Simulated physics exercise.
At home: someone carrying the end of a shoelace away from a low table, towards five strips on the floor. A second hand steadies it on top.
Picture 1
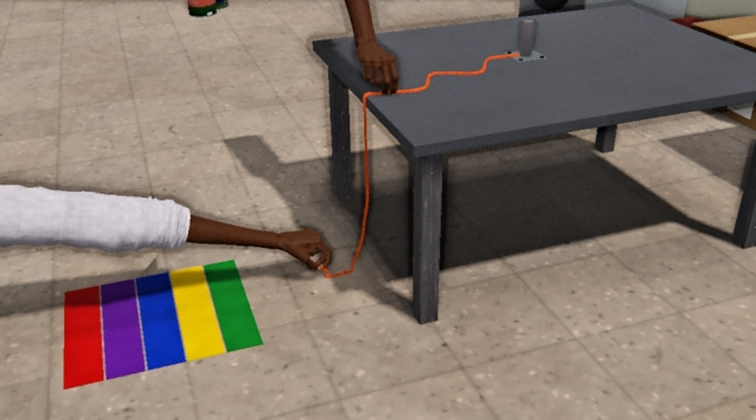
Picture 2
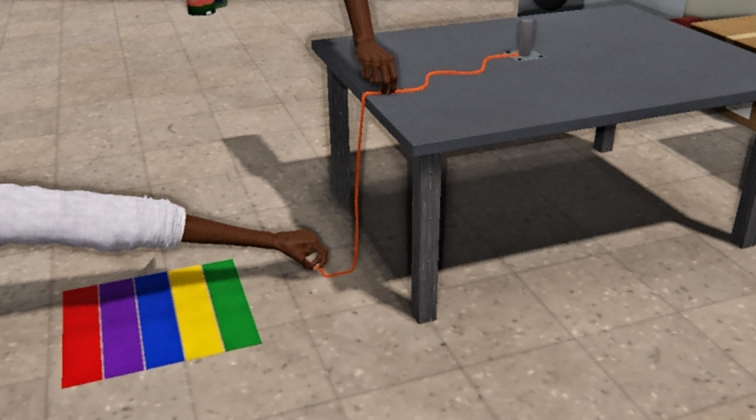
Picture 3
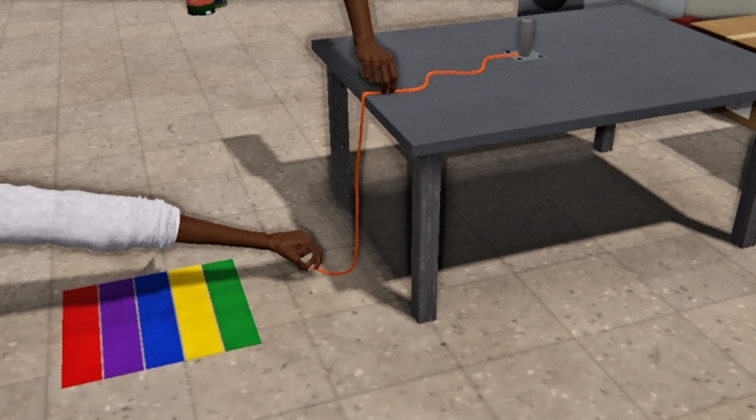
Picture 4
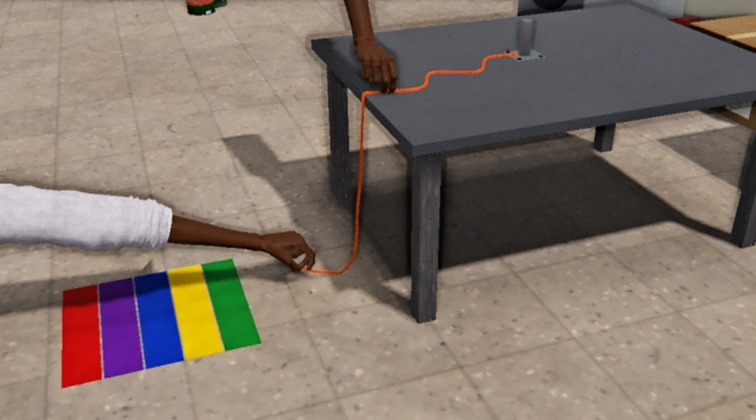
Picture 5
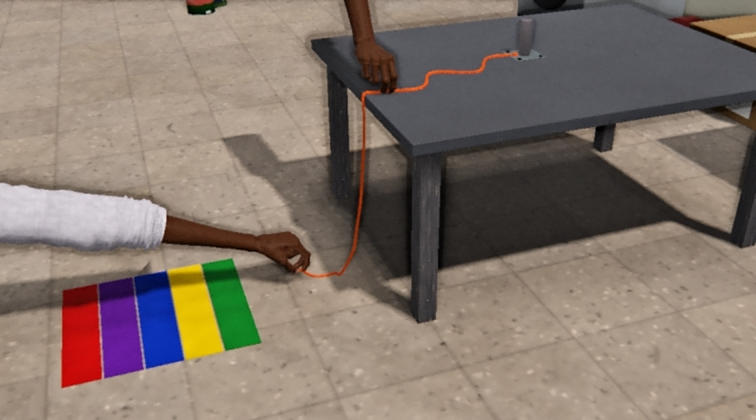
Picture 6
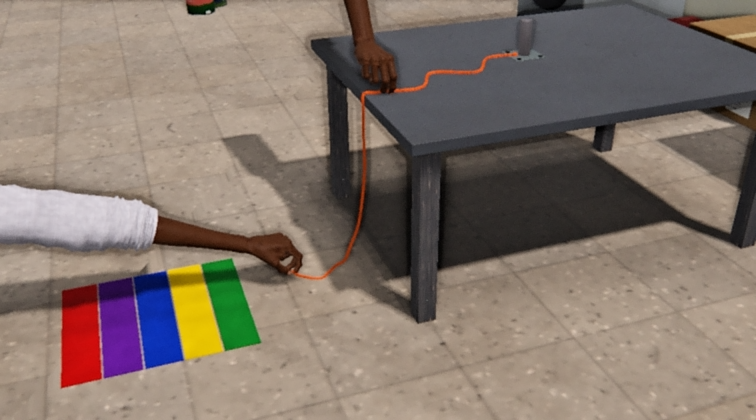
A hand draws the end of an orange cord slowly left, near colored floor strips.
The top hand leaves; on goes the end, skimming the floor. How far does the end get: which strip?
Over blue.
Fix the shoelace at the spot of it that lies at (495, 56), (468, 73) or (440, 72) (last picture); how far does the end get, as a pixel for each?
Near (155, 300), (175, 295) and (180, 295).
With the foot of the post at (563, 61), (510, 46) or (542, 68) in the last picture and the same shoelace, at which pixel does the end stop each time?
About (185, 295), (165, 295) and (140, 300).
A little later, end near (230, 283); over green.
Next, end near (181, 293); over yellow.
When it is tight, end near (152, 299); over blue. The end stops over the blue strip.
